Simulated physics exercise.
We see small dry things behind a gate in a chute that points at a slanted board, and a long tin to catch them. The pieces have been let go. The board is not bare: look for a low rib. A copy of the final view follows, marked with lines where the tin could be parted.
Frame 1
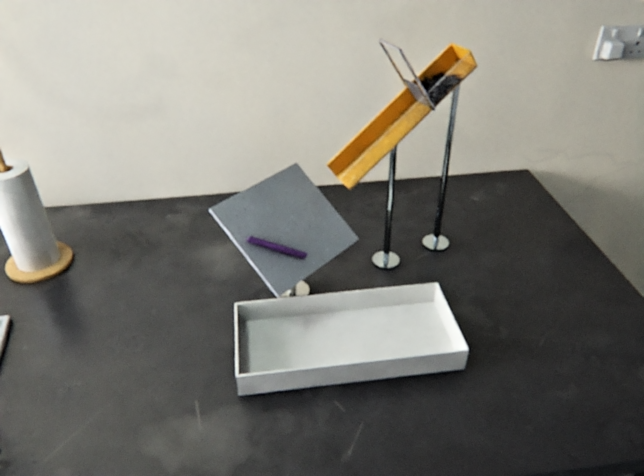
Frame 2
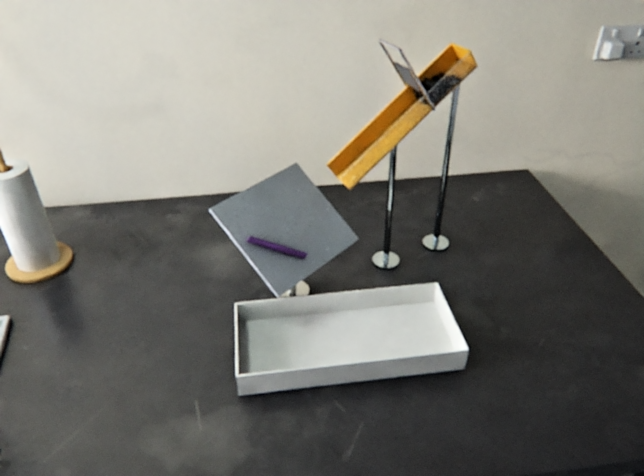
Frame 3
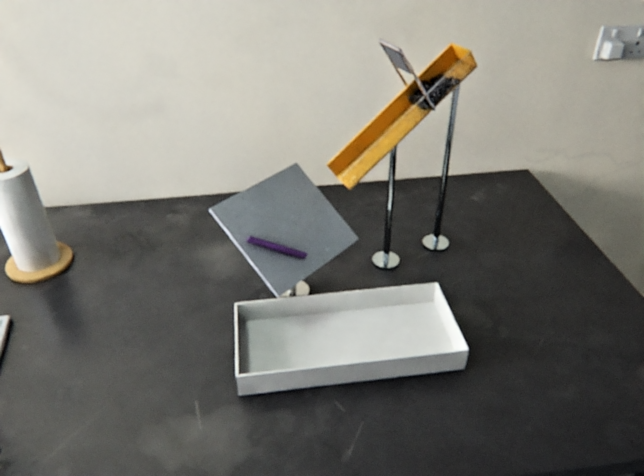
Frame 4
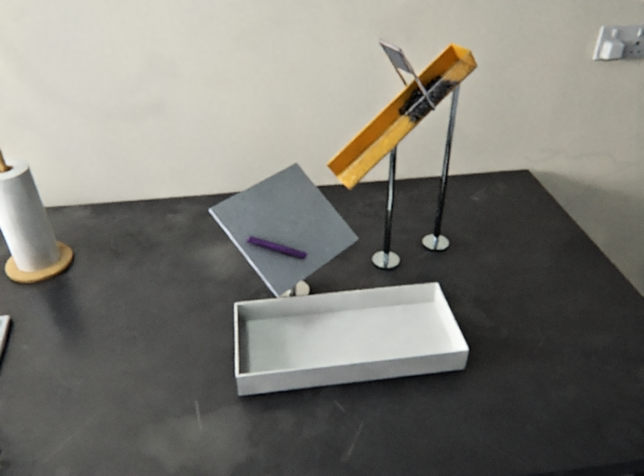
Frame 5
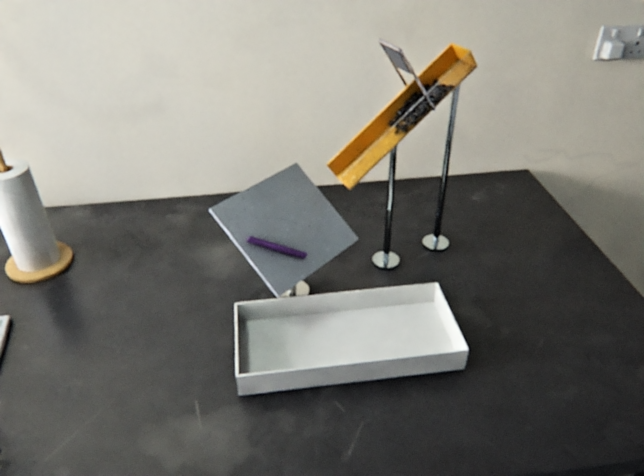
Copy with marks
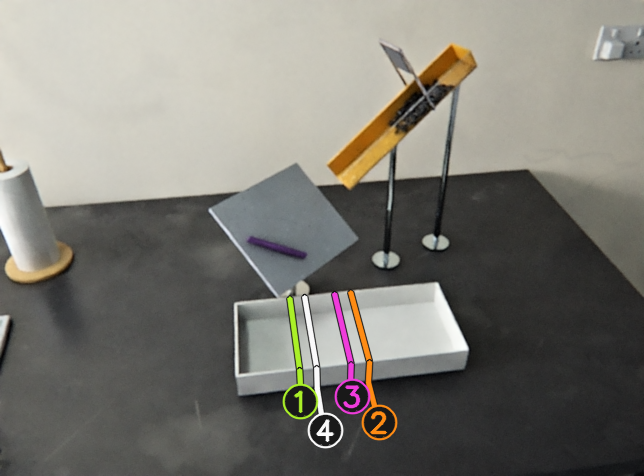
At first, a clump of small dark pieces sits behind a wire-like gate near the top of a sloping orange chute, above a tilted grey board with a purple rib and an empty white tin. The gate swings up, and the pieces slide a short way down the chute, spreading into a longer streak.
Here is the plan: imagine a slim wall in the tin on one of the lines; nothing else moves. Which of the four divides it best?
Go for 3.
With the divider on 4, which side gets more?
The right side.
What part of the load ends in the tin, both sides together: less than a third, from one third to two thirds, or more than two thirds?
More than two thirds.
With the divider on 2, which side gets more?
Left.
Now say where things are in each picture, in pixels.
In the first picture, load behind the gate at (432, 89), black beans; lip of the chute at (343, 183), sloping gently.
In the second picture, middle of the board at (288, 225), tilted fairly steeply; middle of its low edge at (322, 266); of its high edge at (256, 184).
In the third picture, front corners of the tin at (237, 376) and (468, 350), empty; front of the load at (421, 107).
In the fourth picture, middle of the load at (423, 99); its front at (411, 120), about a quarter of the way to the lip; rib from (250, 237) to (308, 254).
In the fifth picture, middle of the load at (416, 105); its front at (397, 132), about a third of the way to the lip.
On the marked copy, line 1 crosses the front rim at (299, 369); line 2 crosses the front rim at (369, 361); line 3 crosses the front rim at (350, 363); line 4 crosses the front rim at (316, 367).
Choosing 1, of what is caught, none on the left of the divider, all on the right.
Choosing 2, of what is caught, most on the left of the divider, a small part on the right.
Choosing 3, of what is caught, about a third on the left of the divider, about two thirds on the right.
Choosing 4, of what is caught, none on the left of the divider, all on the right.
